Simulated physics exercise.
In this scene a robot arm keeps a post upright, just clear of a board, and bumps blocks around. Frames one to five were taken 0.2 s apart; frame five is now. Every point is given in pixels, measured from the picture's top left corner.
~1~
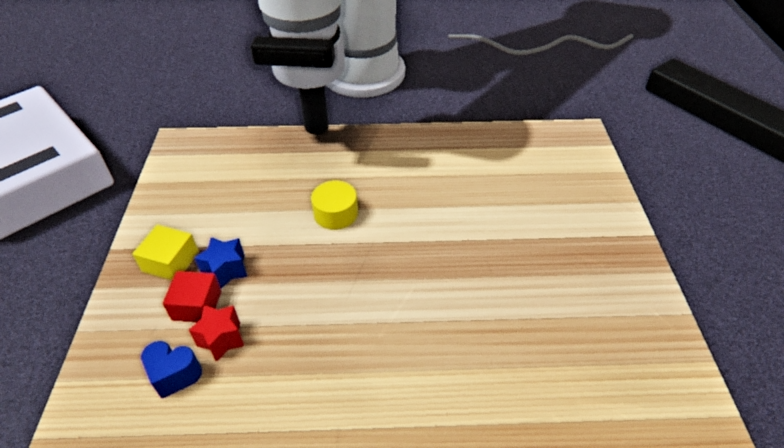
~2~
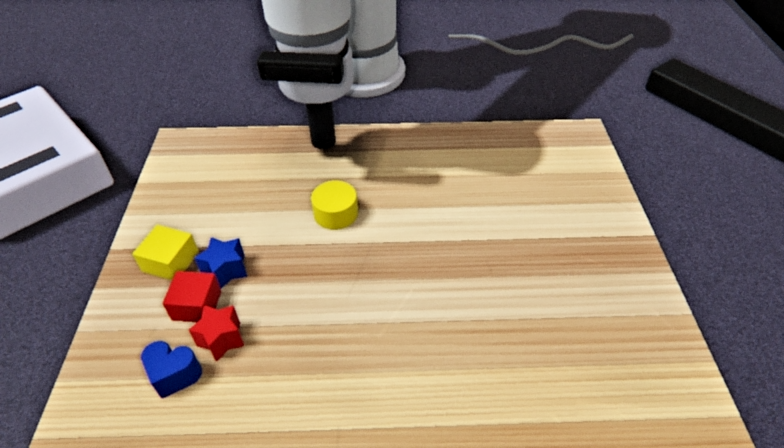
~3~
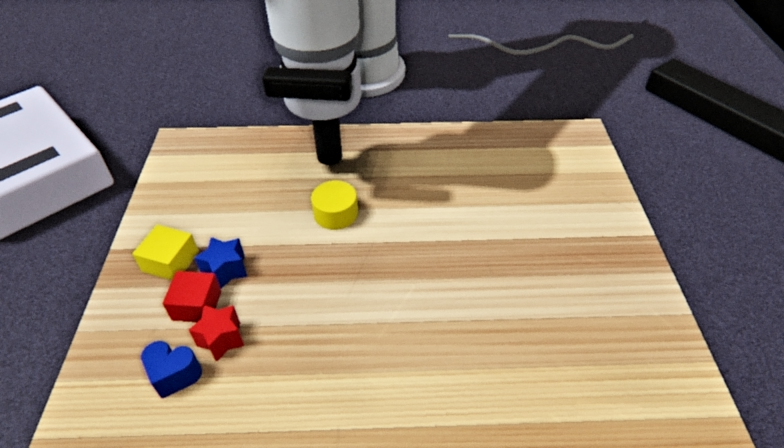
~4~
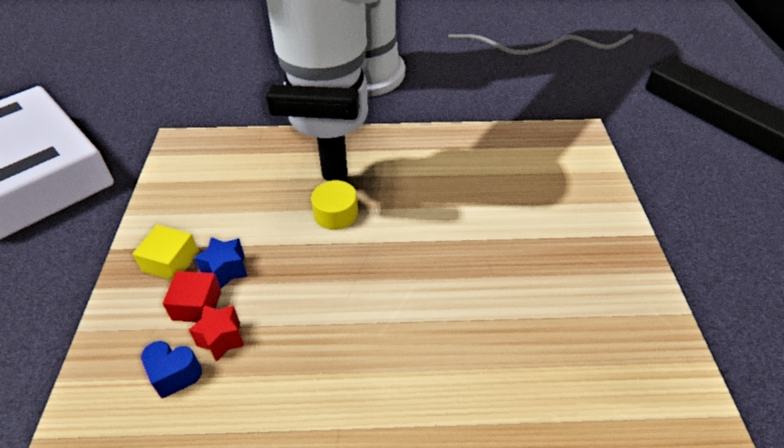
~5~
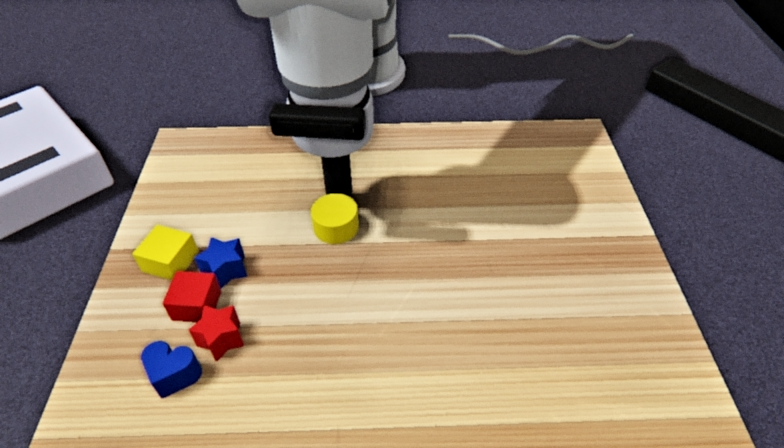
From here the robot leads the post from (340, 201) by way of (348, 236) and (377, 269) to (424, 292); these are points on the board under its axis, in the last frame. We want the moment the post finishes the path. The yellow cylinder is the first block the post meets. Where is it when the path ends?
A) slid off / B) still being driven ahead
A (slid off)
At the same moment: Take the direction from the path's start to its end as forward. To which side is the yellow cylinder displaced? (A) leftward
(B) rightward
B.
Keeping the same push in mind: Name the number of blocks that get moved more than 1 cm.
The way I see it, the answer is one.
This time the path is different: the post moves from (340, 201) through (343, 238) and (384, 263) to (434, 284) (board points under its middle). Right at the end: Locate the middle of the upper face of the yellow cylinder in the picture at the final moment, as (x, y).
Top centre: (333, 259).
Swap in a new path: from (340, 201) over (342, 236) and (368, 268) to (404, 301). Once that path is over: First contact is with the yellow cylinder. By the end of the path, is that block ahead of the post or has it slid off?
At the end of the path, the post has already lost the yellow cylinder, which lies beside or behind it.
The first path, step by step. One third of the way, post (348, 228); yellow cylinder (330, 247).
Two thirds of the way, post (377, 260); yellow cylinder (330, 260).
At the end, post (424, 283); yellow cylinder (330, 260).
